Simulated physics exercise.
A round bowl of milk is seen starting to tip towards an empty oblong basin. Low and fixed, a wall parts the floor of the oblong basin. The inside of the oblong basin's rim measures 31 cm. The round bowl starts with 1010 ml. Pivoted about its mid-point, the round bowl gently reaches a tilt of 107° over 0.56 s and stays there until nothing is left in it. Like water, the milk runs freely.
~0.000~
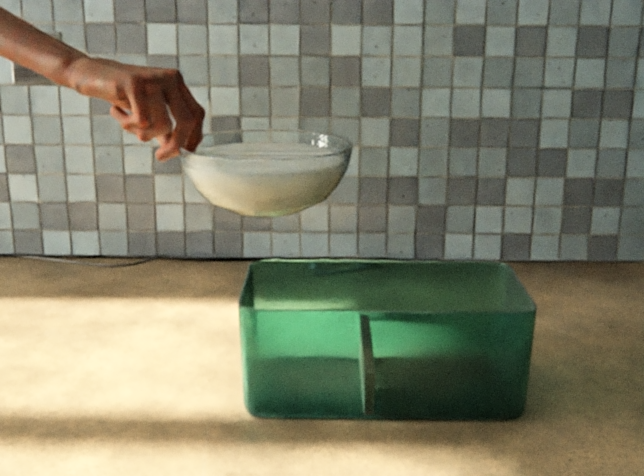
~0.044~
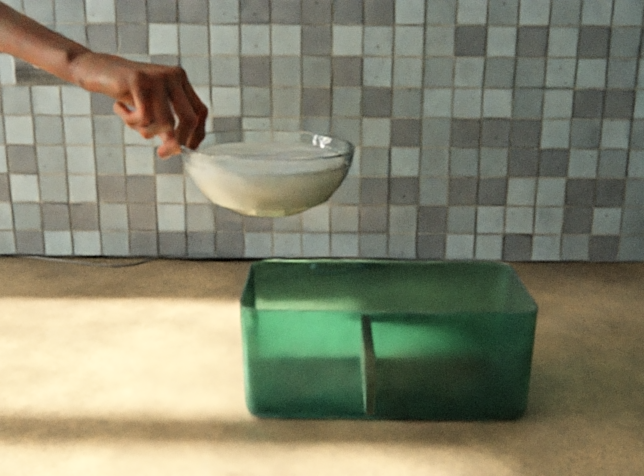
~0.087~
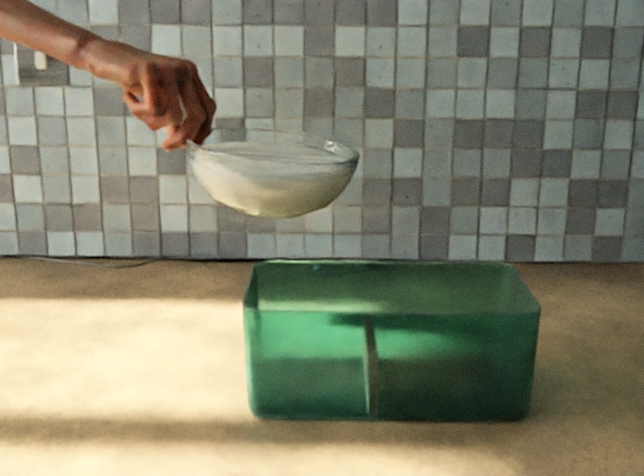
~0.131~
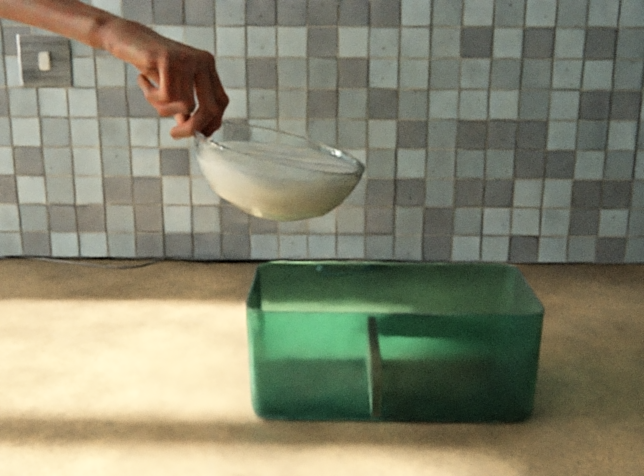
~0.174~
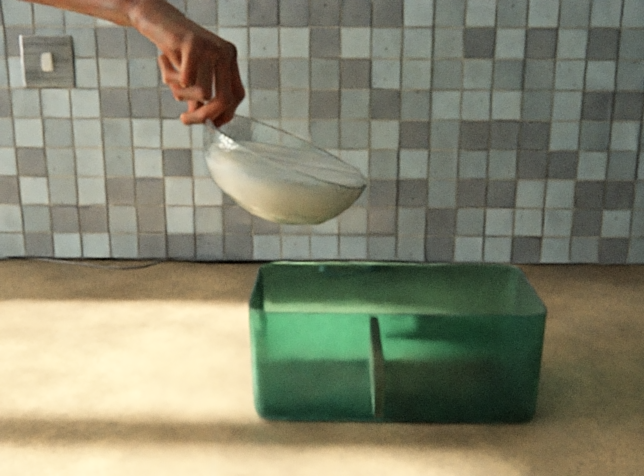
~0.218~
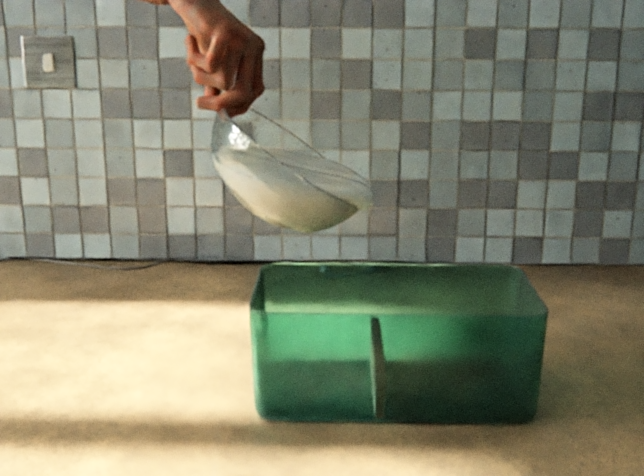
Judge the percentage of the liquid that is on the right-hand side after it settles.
My estimate is 59 %.
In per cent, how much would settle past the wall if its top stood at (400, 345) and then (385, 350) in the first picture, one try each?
I'd put it at about 30 per cent for the first and about 45 per cent for the second.
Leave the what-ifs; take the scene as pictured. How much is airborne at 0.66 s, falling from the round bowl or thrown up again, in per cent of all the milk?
Airborne fraction: Approx. 18 %.
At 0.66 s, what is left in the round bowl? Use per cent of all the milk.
About 0 per cent.
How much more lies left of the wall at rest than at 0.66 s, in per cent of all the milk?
Near 8 percent, more or less.
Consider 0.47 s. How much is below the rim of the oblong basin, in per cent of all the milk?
I'd put it near 76 percent.
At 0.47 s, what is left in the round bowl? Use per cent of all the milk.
3 %.
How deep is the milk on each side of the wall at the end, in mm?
The left ends up at roughly 18 mm, with the right at roughly 22 mm.
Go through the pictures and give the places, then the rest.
Tilt 0°; pouring edge (351, 146); surface from (186, 155) to (347, 156); the oblong basin's rim runs from (245, 284) to (522, 287); the wall's top is at (367, 344), in the first picture.
Tilt 2°; pouring edge (353, 149); surface from (188, 153) to (348, 158), in the second picture.
Tilt 6°; pouring edge (358, 157); surface from (193, 151) to (354, 162), in the third picture.
Tilt 14°; pouring edge (363, 169); surface from (200, 148) to (359, 169), in the fourth picture.
Tilt 24°; pouring edge (365, 185); surface from (209, 146) to (362, 176); 1 per cent is over the edge, in the fifth picture.
Tilt 35°; pouring edge (362, 203); surface from (217, 149) to (344, 181); 8 per cent is over the edge, in the sixth picture.
After 0.47 s the tilt is 100° and 3 per cent is still to pour, 18 is left of the wall and 58 right of it.
After 0.66 s the tilt is 107° and 0 per cent is still to pour, 30 is left of the wall and 52 right of it.
After 0.85 s the tilt is 107° and 1 per cent is still to pour, 33 is left of the wall and 59 right of it.
After 1.06 s the tilt is 107° and 0 per cent is still to pour, 37 is left of the wall and 59 right of it.
In the end 37 per cent lies left of the wall, 59 right of it and 4 outside.
